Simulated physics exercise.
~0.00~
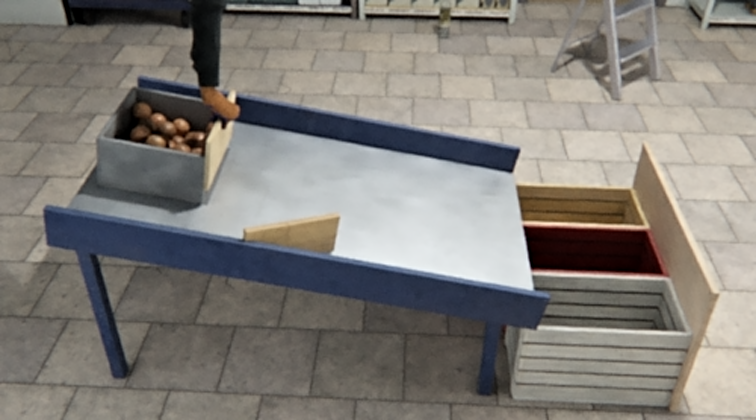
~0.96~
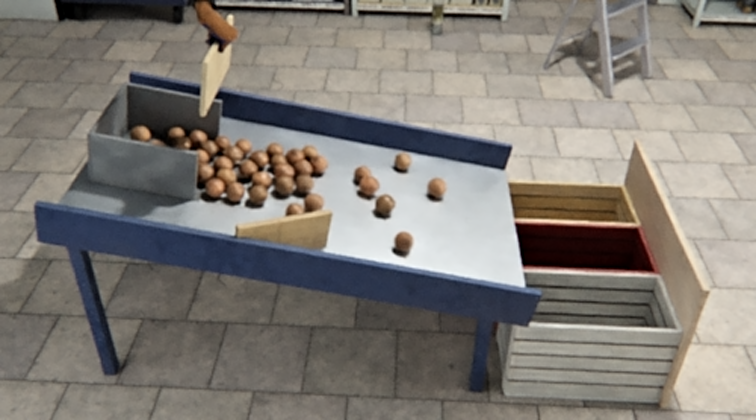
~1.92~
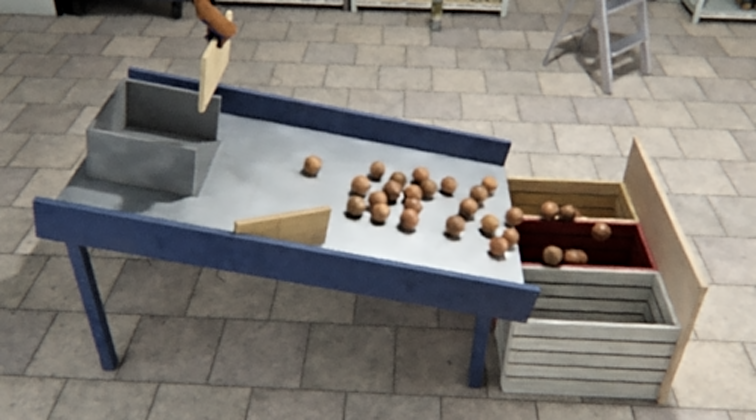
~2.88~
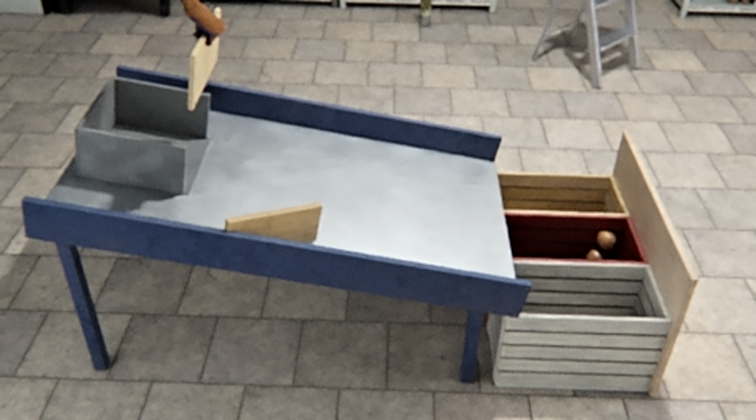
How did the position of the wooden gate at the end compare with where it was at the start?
At the start the gate stood against the open right side of the grey pen, holding the balls in. By the end it was raised in the air above the pen's opening, held clear by the hand.
